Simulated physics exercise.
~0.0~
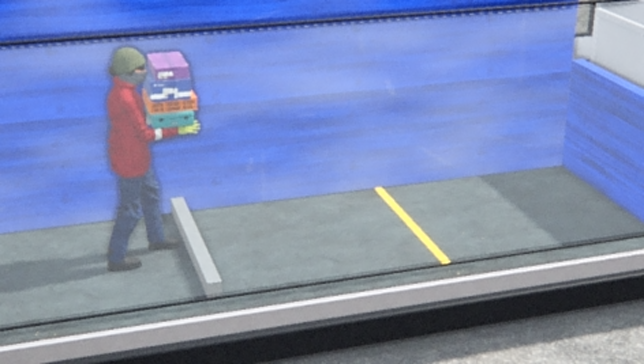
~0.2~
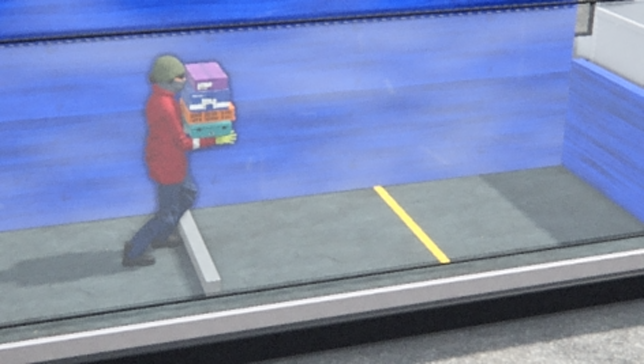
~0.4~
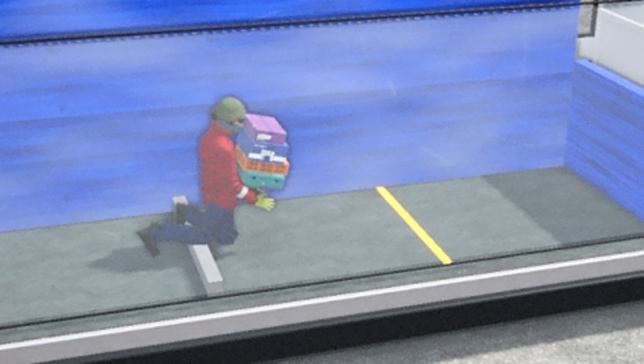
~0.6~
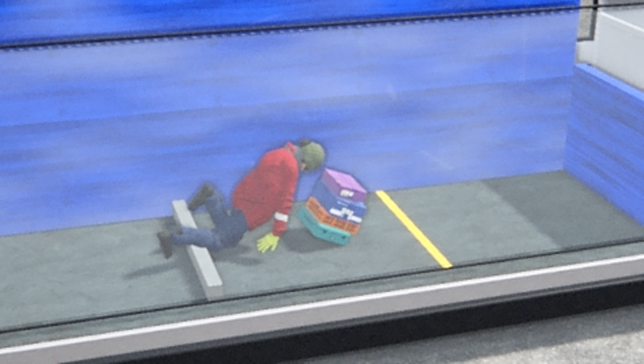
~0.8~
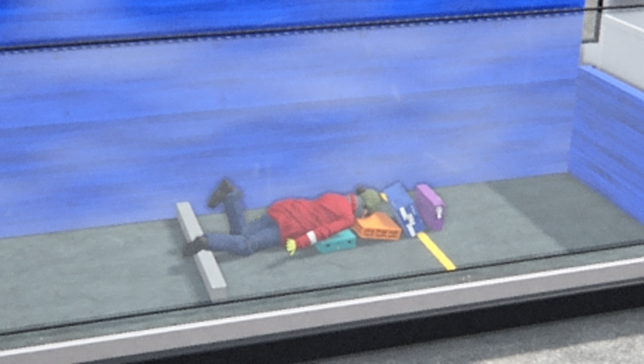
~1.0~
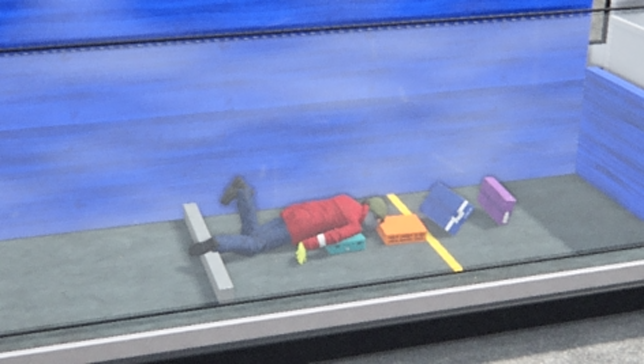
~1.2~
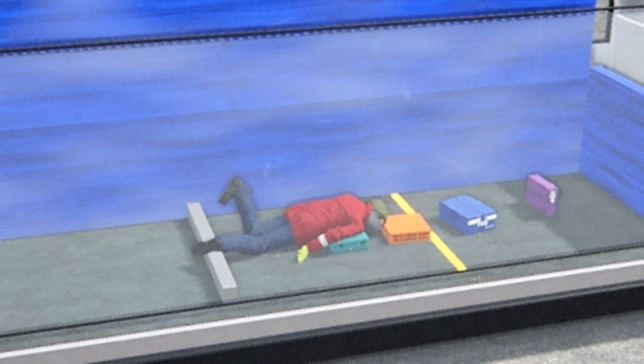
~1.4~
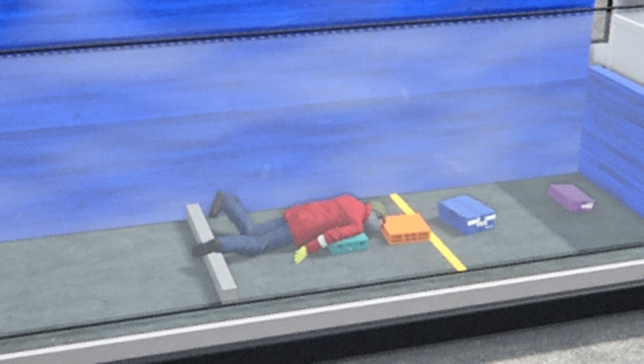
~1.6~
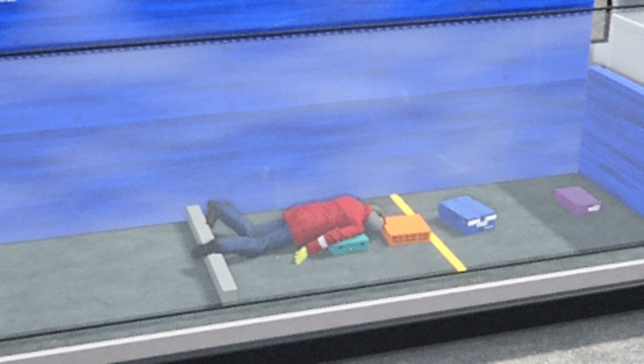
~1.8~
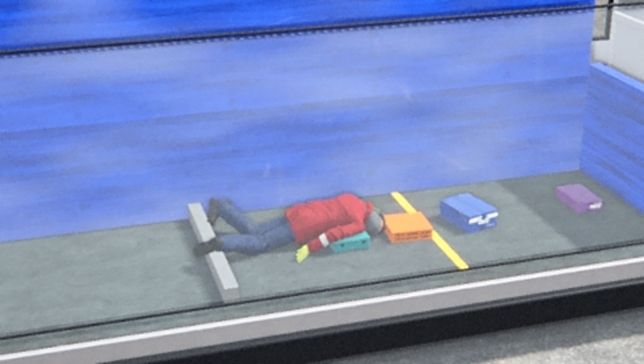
Courier carrying stacked coloured boxes tripping over a low rail and sprawling face down, blue and purple boxes landing beyond yellow line.
